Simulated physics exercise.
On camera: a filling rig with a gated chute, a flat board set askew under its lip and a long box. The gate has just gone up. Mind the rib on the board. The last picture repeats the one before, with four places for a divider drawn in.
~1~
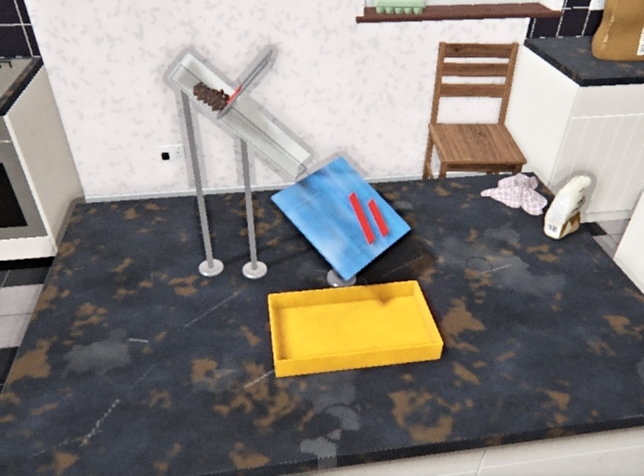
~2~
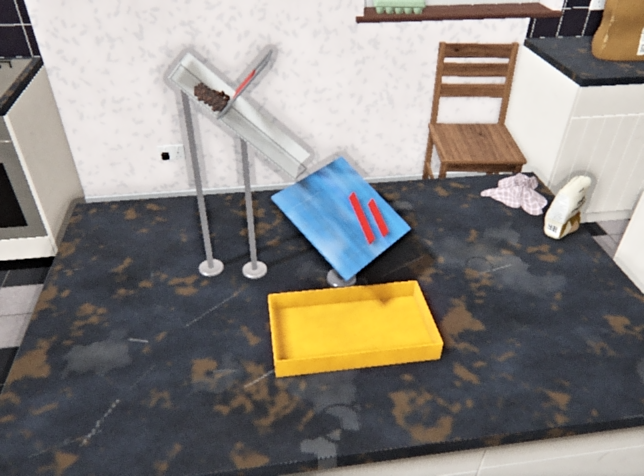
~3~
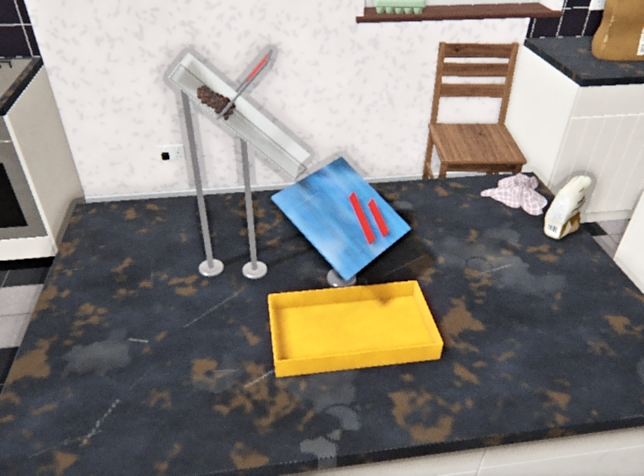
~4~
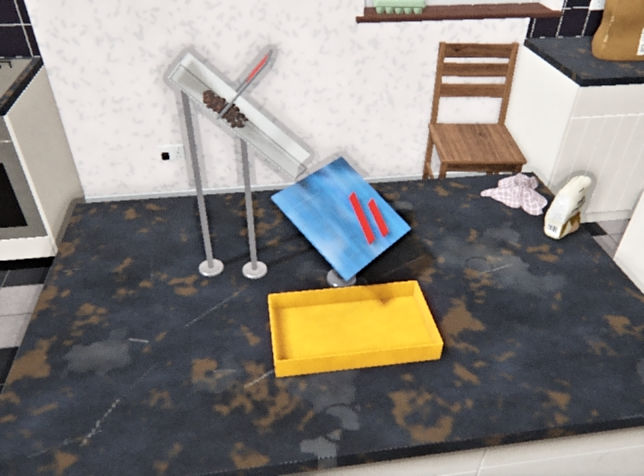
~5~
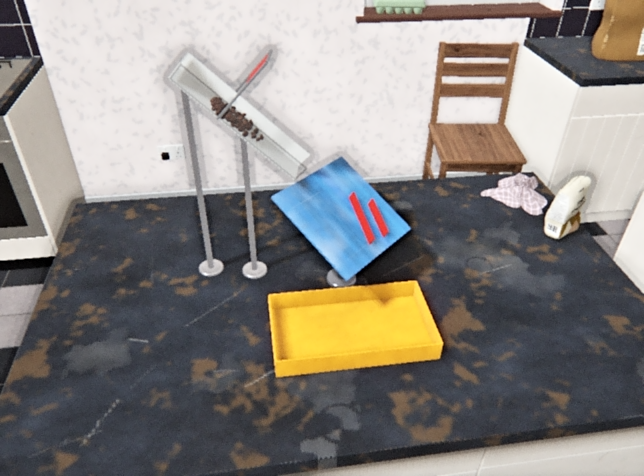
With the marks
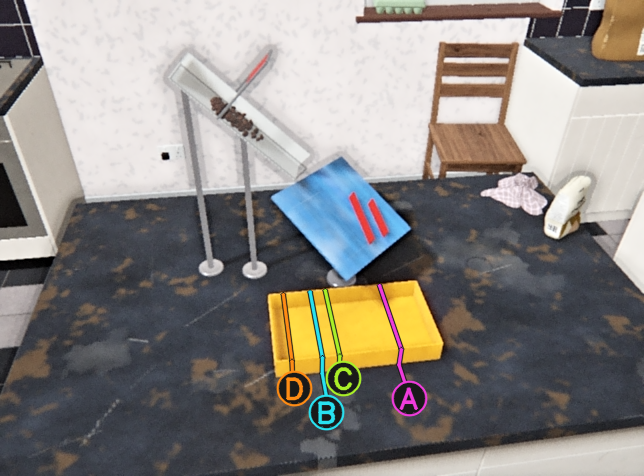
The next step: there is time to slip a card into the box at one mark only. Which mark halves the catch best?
A works best here.
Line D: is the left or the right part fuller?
More lands on the right.
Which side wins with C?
More lands on the right.
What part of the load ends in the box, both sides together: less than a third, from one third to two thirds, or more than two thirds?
More than two thirds.
On the marked copy, line A crosses the front rim at (401, 348); line B crosses the front rim at (322, 357); line C crosses the front rim at (339, 355); line D crosses the front rim at (291, 360).
For line A, of what is caught, about half on the left of the divider, about half on the right.
For line B, of what is caught, none on the left of the divider, all on the right.
For line C, of what is caught, none on the left of the divider, all on the right.
For line D, of what is caught, none on the left of the divider, all on the right.
